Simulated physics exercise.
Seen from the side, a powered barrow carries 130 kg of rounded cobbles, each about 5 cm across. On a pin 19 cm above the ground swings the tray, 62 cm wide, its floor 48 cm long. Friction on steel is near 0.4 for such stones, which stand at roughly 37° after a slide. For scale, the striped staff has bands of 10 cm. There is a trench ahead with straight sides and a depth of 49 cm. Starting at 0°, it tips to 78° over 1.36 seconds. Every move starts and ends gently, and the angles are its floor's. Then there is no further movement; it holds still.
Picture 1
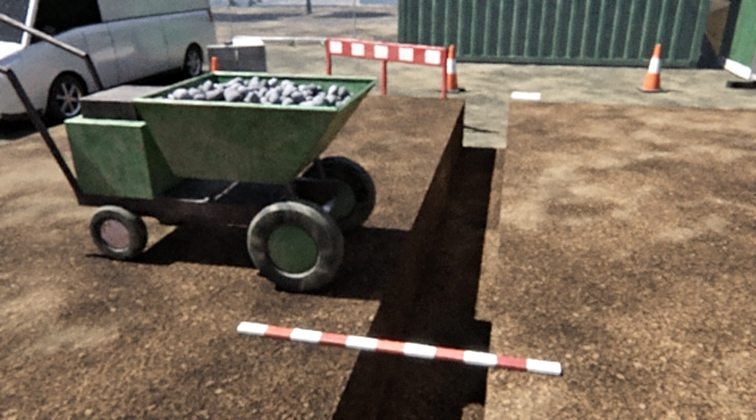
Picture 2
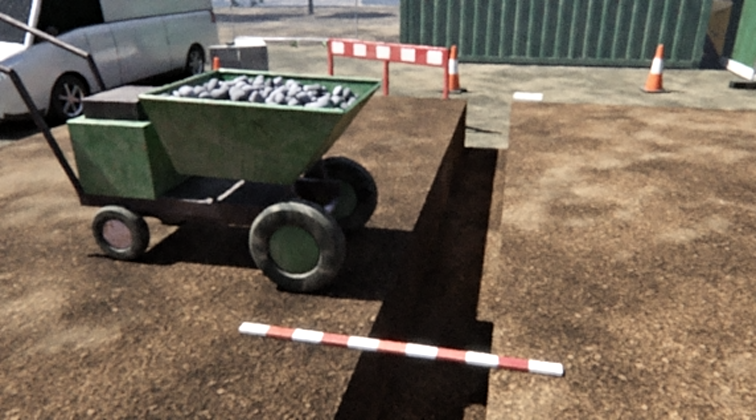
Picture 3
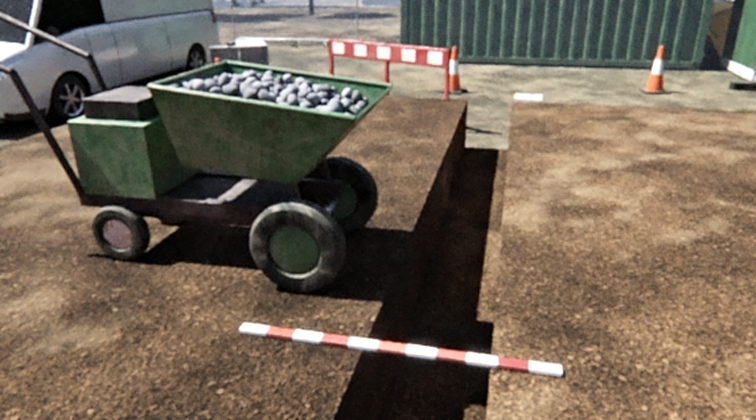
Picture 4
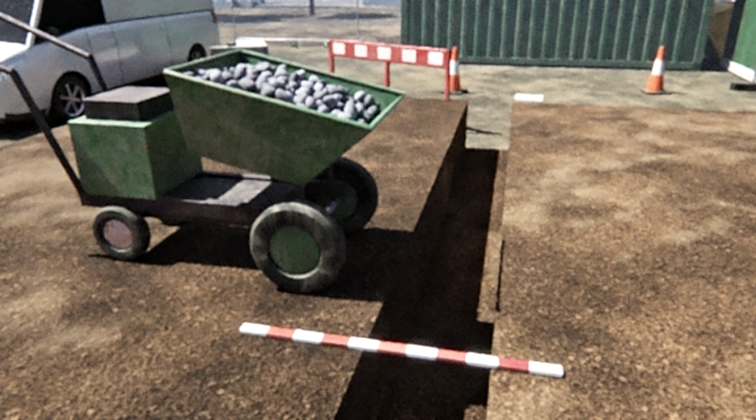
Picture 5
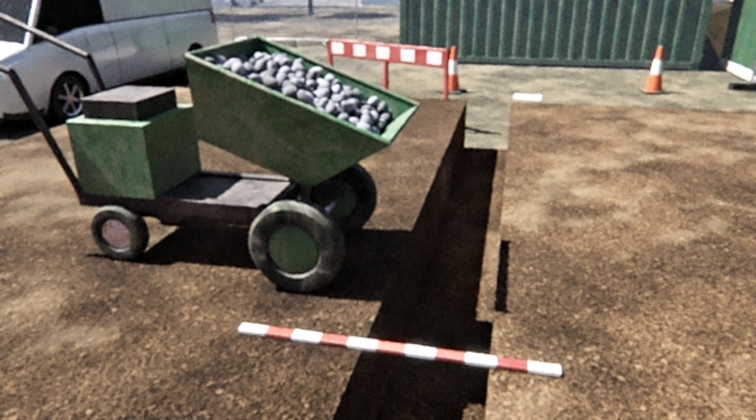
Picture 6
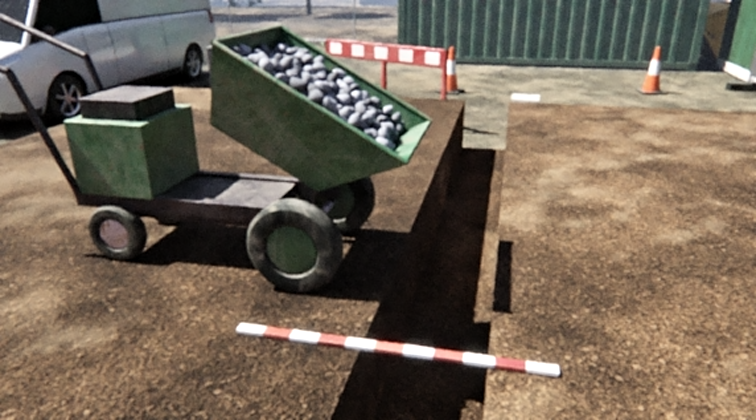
A green motorised barrow loaded with grey cobbles gradually raising the back of its tray, tilting it rightward beside a straight-sided trench.
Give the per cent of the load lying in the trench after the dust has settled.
Close to 65 in every hundred.
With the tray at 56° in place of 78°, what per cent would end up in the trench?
Near 35 per cent then.
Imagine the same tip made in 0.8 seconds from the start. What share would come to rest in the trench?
50 per cent.
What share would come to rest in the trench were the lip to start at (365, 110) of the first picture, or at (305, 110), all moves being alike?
Roughly 40 per cent, then 95 per cent.
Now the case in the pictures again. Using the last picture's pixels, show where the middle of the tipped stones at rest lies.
(472, 351).
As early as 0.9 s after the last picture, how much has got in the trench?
By then, around 35 percent.
Then, 0.4 s after the last picture the floor is at 66°, 98 % in the tray, 2 % in the trench; the foremost stones are at (469, 229).
Then, 0.9 s after the last picture the floor is at 78°, 38 % in the tray, 35 % in the trench, 26 % past the trench; the foremost stones are at (609, 293).
Then, 1.2 s after the last picture the floor is at 78°, 10 % in the tray, 55 % in the trench, 35 % past the trench; the foremost stones are at (706, 290).
Then, 3.2 s after the last picture the floor is at 78°, 0 % in the tray, 65 % in the trench, 35 % past the trench; the foremost stones are at (756, 295).
